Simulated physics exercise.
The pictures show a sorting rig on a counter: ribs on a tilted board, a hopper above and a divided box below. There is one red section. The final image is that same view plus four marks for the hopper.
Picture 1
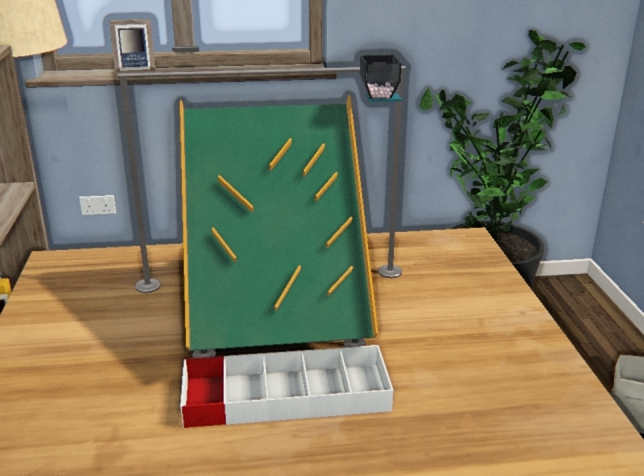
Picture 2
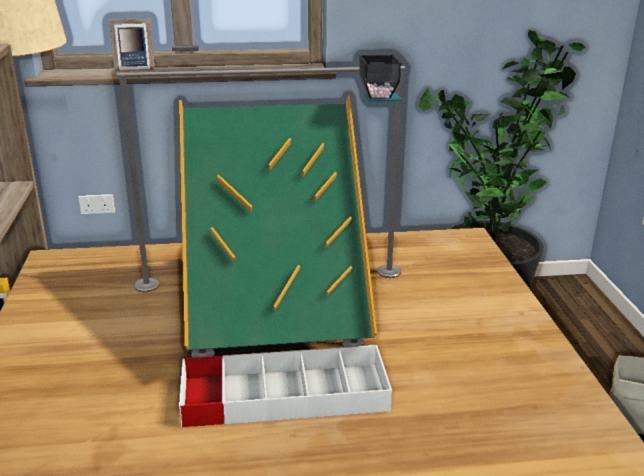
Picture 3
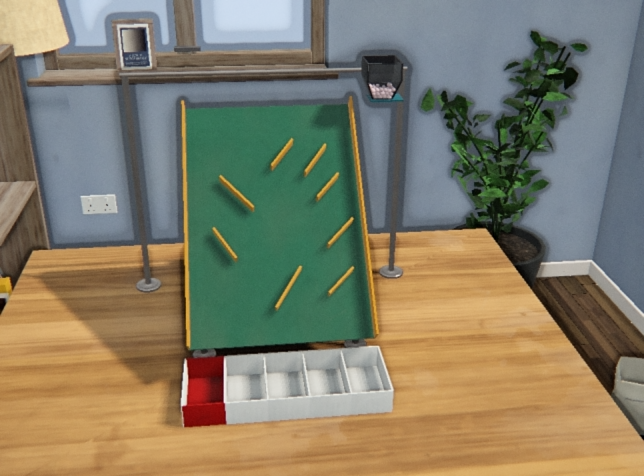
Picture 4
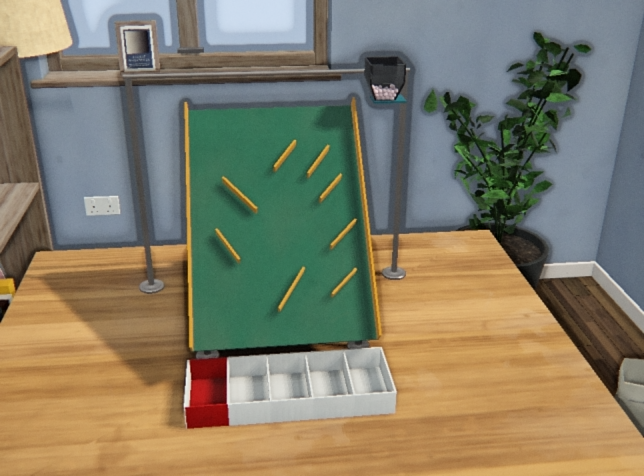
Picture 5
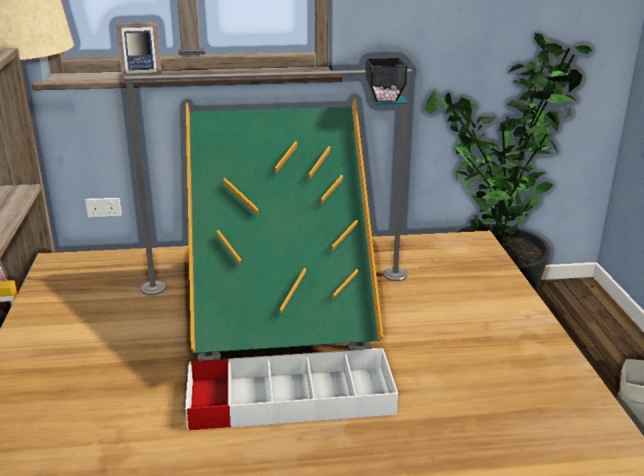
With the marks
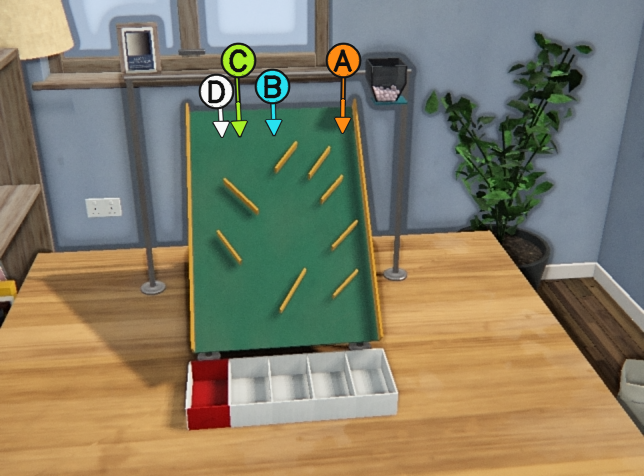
Only the camera moves, drifting very slightly as it looks slightly down from the front at a wooden counter in a blue-walled room. A tilted green board with orange ribs stands above a divided white box whose leftmost section is red, with a small dark hopper at upper right, a framed picture at upper left and a leafy plant to the right. The rig itself stays still throughout.
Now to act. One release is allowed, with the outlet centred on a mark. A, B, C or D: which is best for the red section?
Mark D.
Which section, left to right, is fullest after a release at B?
The second from the left.
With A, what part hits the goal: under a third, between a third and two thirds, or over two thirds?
Mark A gives under a third.
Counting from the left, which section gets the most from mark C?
It is the second one.
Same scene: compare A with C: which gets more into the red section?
That would be C.
On the marked copy, mark A meets the board at (342, 127); mark B meets the board at (273, 129); mark C meets the board at (239, 130); mark D meets the board at (221, 131).
For mark A, only a few in the red section, the bulk in other sections, close to a quarter outside the box.
For mark B, a small share in the red section, the bulk in other sections, a small share outside the box.
For mark C, a small share in the red section, the bulk in other sections, a small share outside the box.
For mark D, close to a third in the red section, close to half in other sections, close to a quarter outside the box.
